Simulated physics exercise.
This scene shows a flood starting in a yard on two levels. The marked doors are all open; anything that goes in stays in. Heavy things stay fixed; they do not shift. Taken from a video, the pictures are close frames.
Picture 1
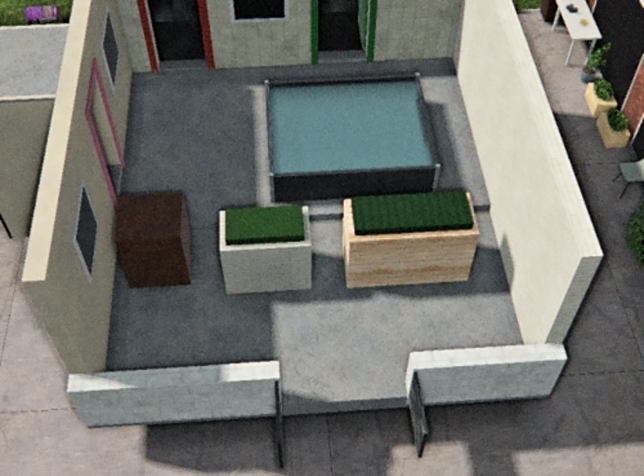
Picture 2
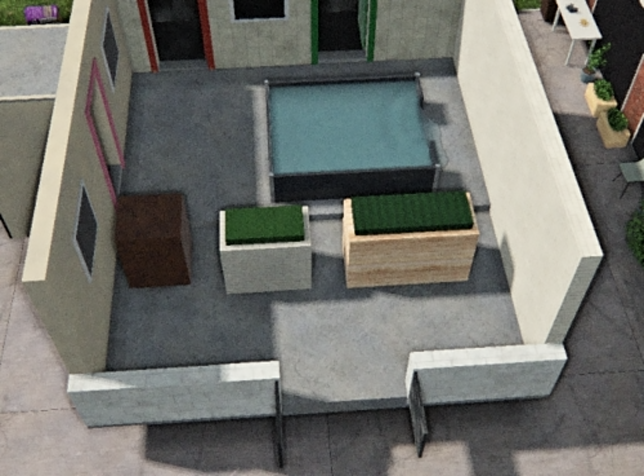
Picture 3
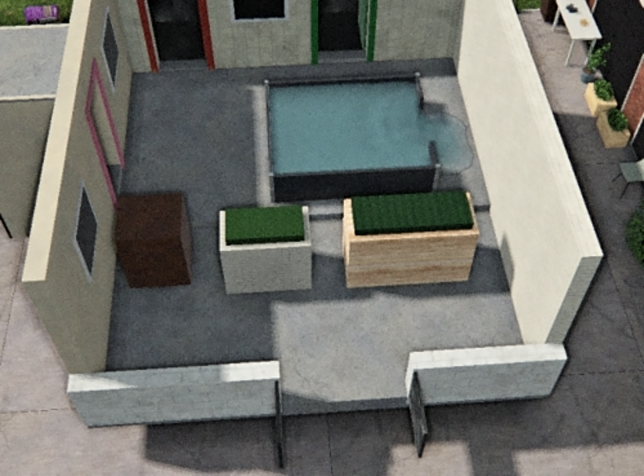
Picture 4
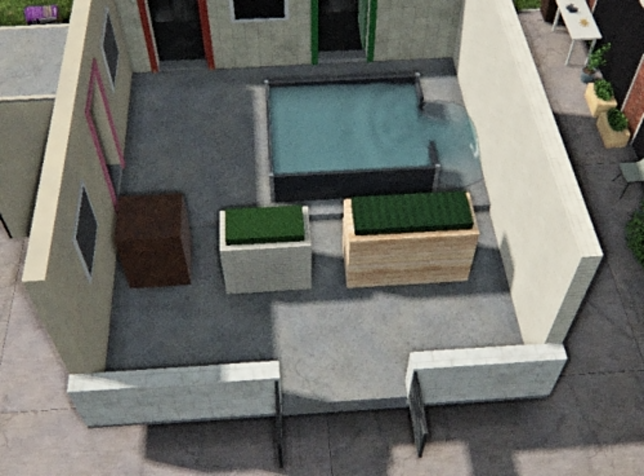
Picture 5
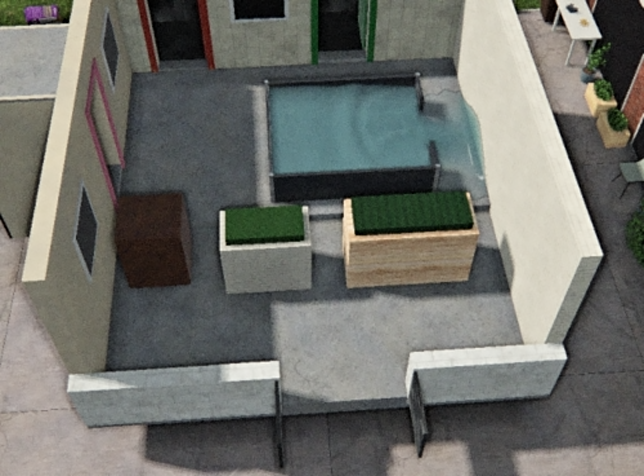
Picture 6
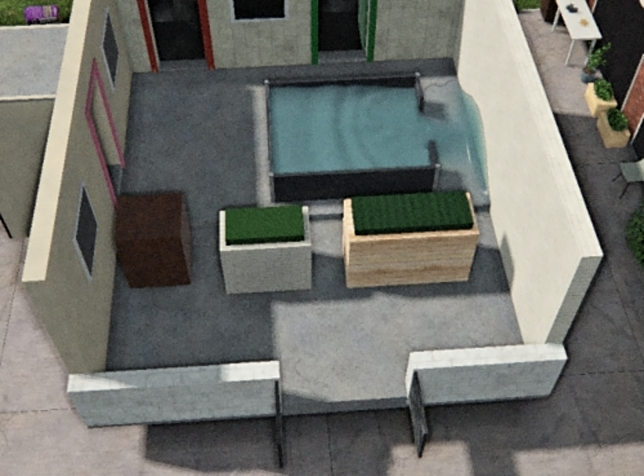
In a walled yard seen from above, a raised pool sat still until its right side opened, and water poured through the gap and spread rightward against the pale wall, rippling the surface behind it.
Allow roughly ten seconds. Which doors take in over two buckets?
In order: The red door tops two buckets; the pink door does not top two buckets; the green door does not top two buckets.
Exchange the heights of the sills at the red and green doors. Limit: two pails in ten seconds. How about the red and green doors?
Result - red never crosses the line, green crosses the line.
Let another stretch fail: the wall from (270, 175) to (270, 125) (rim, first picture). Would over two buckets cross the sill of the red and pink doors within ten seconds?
Looking at it, the red door ends up above and the pink door ends up above.
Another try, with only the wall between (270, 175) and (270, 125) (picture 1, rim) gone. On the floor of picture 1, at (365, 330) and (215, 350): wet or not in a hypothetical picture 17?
Untouched; soaked.
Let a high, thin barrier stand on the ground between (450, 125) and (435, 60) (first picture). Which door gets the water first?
My answer is the door marked green.
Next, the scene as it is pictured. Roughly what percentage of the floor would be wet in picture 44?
Close to 85 in a hundred, I think.
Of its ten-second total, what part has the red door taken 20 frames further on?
My guess is about 0 %.
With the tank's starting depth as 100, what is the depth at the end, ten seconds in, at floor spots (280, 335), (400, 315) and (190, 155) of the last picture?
The three come to near 18, 6 and 8 per cent respectively.
A moment on, water covers 15 % of the floor; the red door not reached, the pink door not reached, the green door not reached.
Next, water covers 25 % of the floor; the red door not reached, the pink door not reached, the green door wet at the sill, nothing in.
Then, water covers 45 % of the floor; the red door wet at the sill, nothing in, the pink door not reached, the green door wet at the sill, nothing in.
Later, water covers 85 % of the floor; the red door under two buckets in, the pink door wet at the sill, nothing in, the green door under two buckets in.
In the end, water covers 90 % of the floor; the red door over two buckets in, the pink door wet at the sill, nothing in, the green door under two buckets in.
